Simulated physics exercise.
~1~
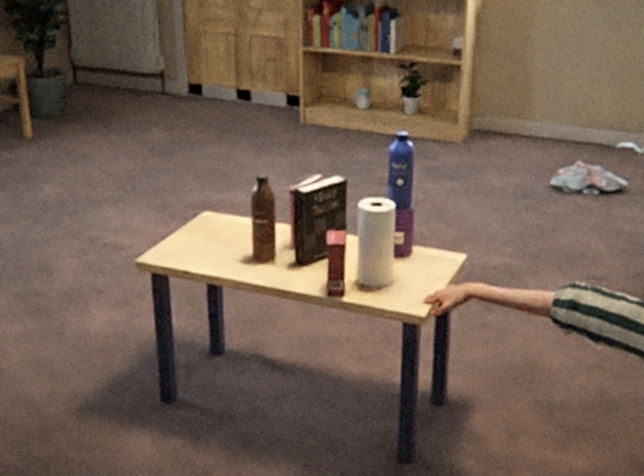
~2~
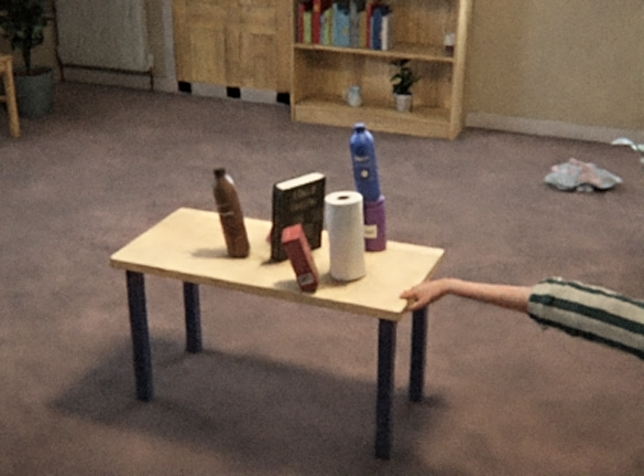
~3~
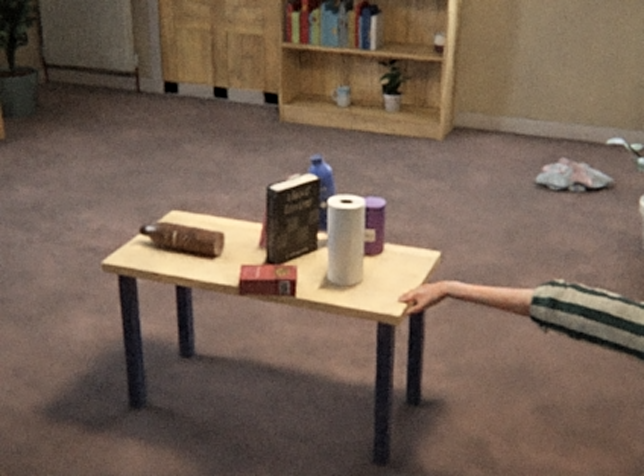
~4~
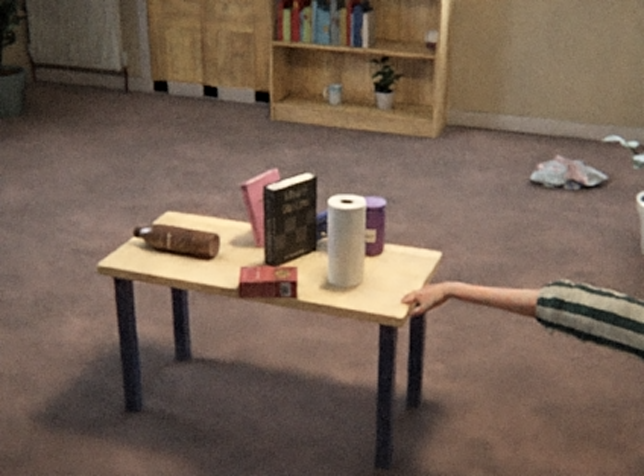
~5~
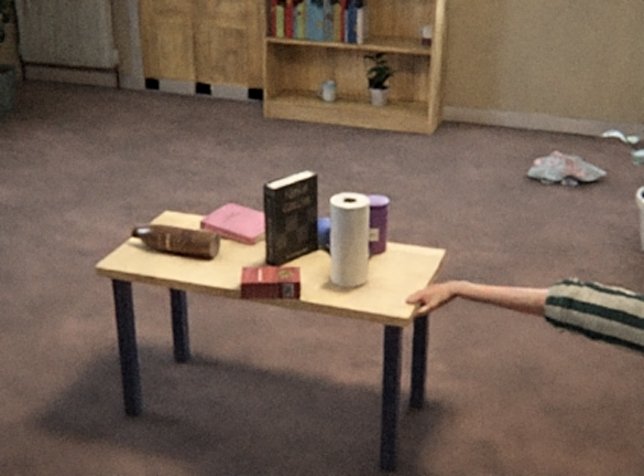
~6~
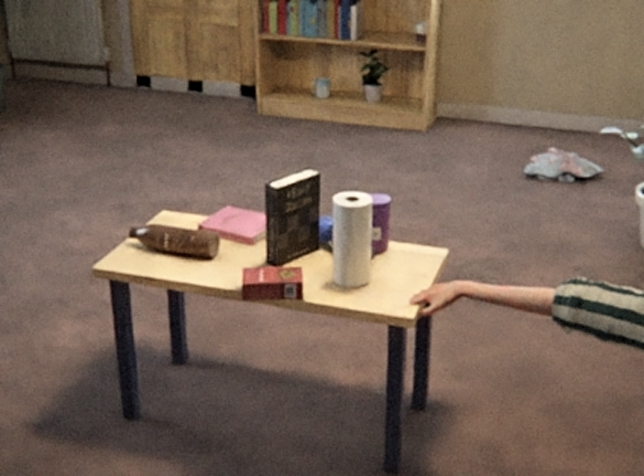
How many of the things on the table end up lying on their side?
Four of them end up lying down, namely the brown bottle, the blue bottle, the red packet and the pink book.
